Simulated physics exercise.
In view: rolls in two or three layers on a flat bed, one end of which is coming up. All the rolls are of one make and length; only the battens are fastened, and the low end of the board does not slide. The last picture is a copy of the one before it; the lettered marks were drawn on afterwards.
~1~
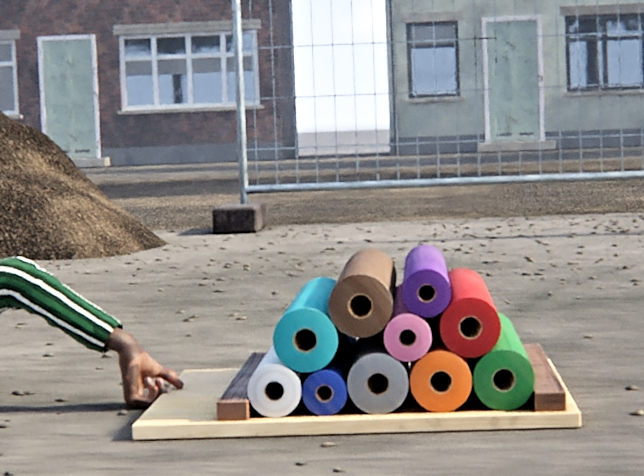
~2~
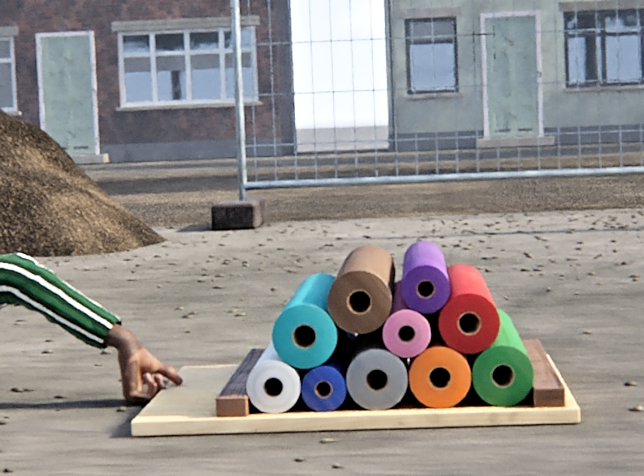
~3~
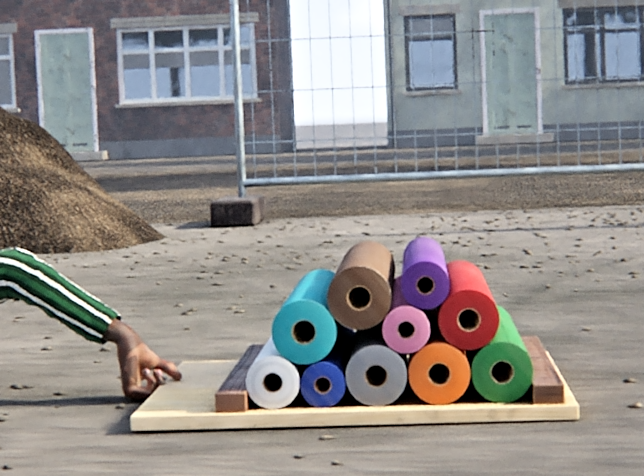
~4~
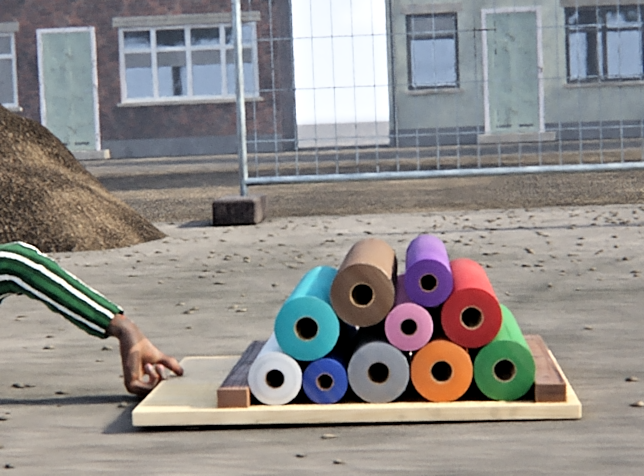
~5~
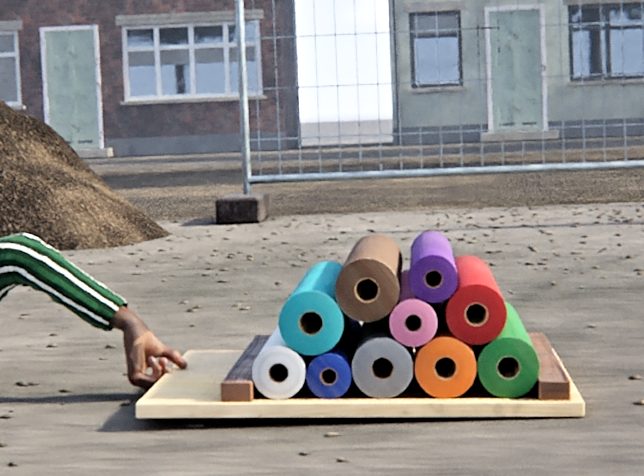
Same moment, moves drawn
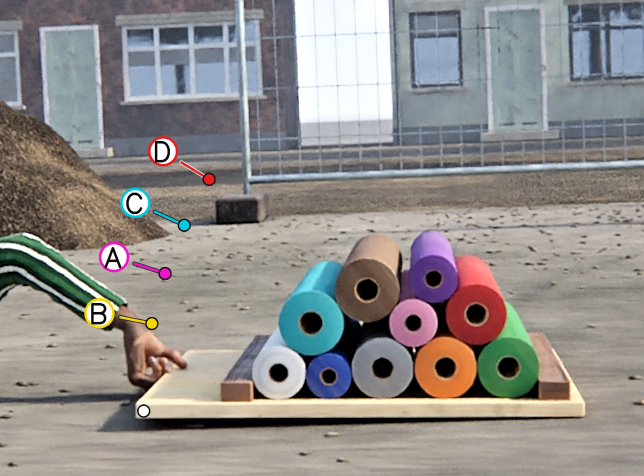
The video shows a hand in a green striped sleeve slightly raising the left end of a pale board on open ground, while the stacked, colourful rolls between two wooden battens keep their places on it.
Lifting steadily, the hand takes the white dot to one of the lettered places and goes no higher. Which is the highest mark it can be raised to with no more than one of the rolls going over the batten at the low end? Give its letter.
A is the limit.
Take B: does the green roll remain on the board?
Yes.
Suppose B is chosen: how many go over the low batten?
The count is none.
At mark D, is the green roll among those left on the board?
Yes, with D.
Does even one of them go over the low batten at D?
Yes, at D.
On the marked copy, A at (165, 273); B at (152, 324); C at (184, 225); D at (209, 180); the white dot at (144, 411).
Following A. Soon after the start, board at 14°.
Later, board at 20°.
In the end, board at 20°, none over the low batten.
As for the rest, B none over the low batten; C five over the low batten; D five over the low batten.
